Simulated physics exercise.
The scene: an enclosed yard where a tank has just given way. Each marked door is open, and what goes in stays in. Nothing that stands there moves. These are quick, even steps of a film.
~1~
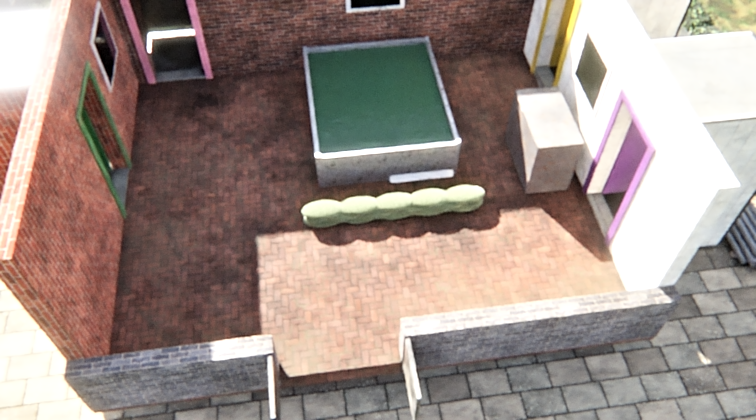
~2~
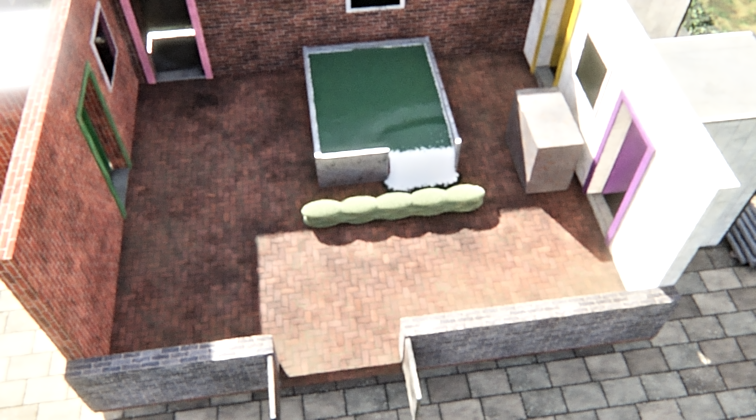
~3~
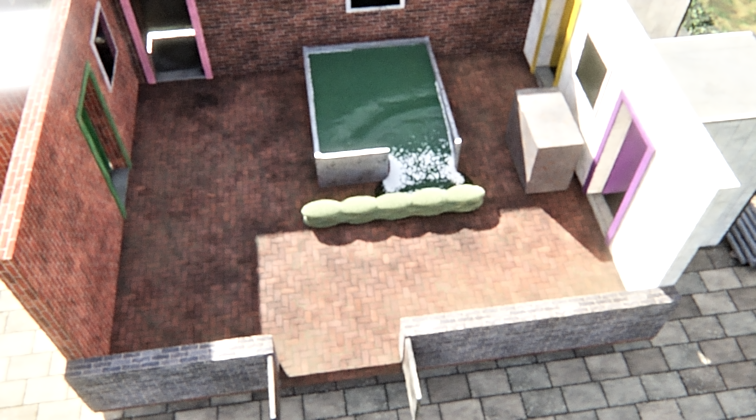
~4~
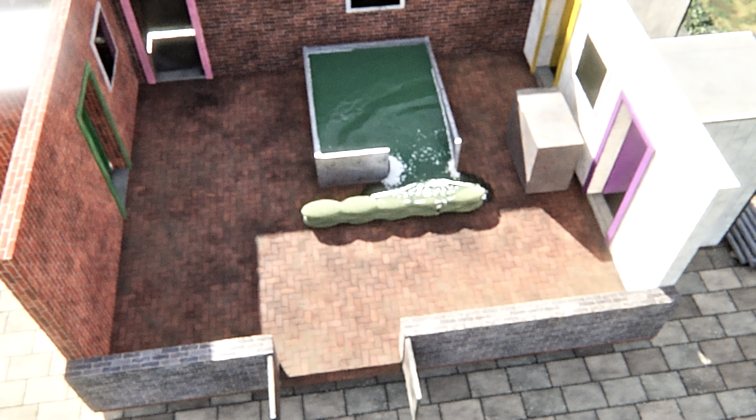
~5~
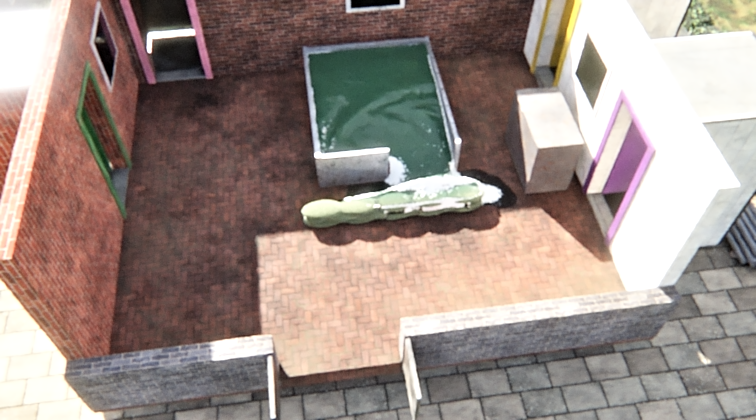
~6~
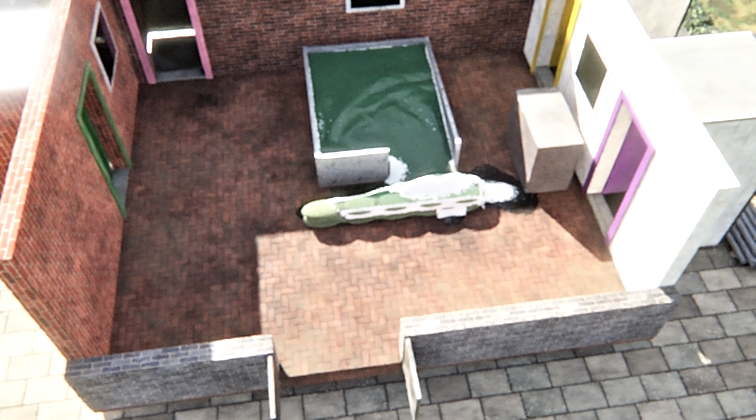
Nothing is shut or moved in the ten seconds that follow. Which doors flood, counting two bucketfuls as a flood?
In the end: The green door floods; the purple door floods; the pink door floods; the yellow door holds within the limit.
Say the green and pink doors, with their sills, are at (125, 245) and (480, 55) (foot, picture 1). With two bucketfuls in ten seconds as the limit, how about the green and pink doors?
The green one is over; the pink one passes that mark.
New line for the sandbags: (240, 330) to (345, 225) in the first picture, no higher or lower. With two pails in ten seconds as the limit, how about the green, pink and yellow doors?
My reading: The green one keeps below it; the pink one holds; the yellow one takes less.
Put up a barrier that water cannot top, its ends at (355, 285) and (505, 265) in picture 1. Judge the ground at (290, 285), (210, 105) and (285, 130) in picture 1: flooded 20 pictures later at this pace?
As listed: Awash, no water, clear.
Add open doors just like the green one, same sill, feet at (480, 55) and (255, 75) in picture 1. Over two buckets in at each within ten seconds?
In turn: Lets more in, takes less.
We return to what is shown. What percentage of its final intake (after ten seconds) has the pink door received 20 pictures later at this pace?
About 0 per cent.
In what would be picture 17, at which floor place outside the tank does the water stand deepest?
At about (418, 195).
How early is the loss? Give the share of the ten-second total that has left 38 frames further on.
Near 55 in a hundred.
A moment on, water covers 25 % of the floor; the green door not reached, the purple door wet at the sill, nothing in, the pink door not reached, the yellow door not reached.
Next, water covers 55 % of the floor; the green door wet at the sill, nothing in, the purple door over two buckets in, the pink door not reached, the yellow door not reached.
Then, water covers 55 % of the floor; the green door over two buckets in, the purple door over two buckets in, the pink door not reached, the yellow door wet at the sill, nothing in.
Later, water covers 85 % of the floor; the green door over two buckets in, the purple door far over two buckets in, the pink door under two buckets in, the yellow door wet at the sill, nothing in.
In the end, water covers 95 % of the floor; the green door far over two buckets in, the purple door far over two buckets in, the pink door over two buckets in, the yellow door wet at the sill, nothing in.
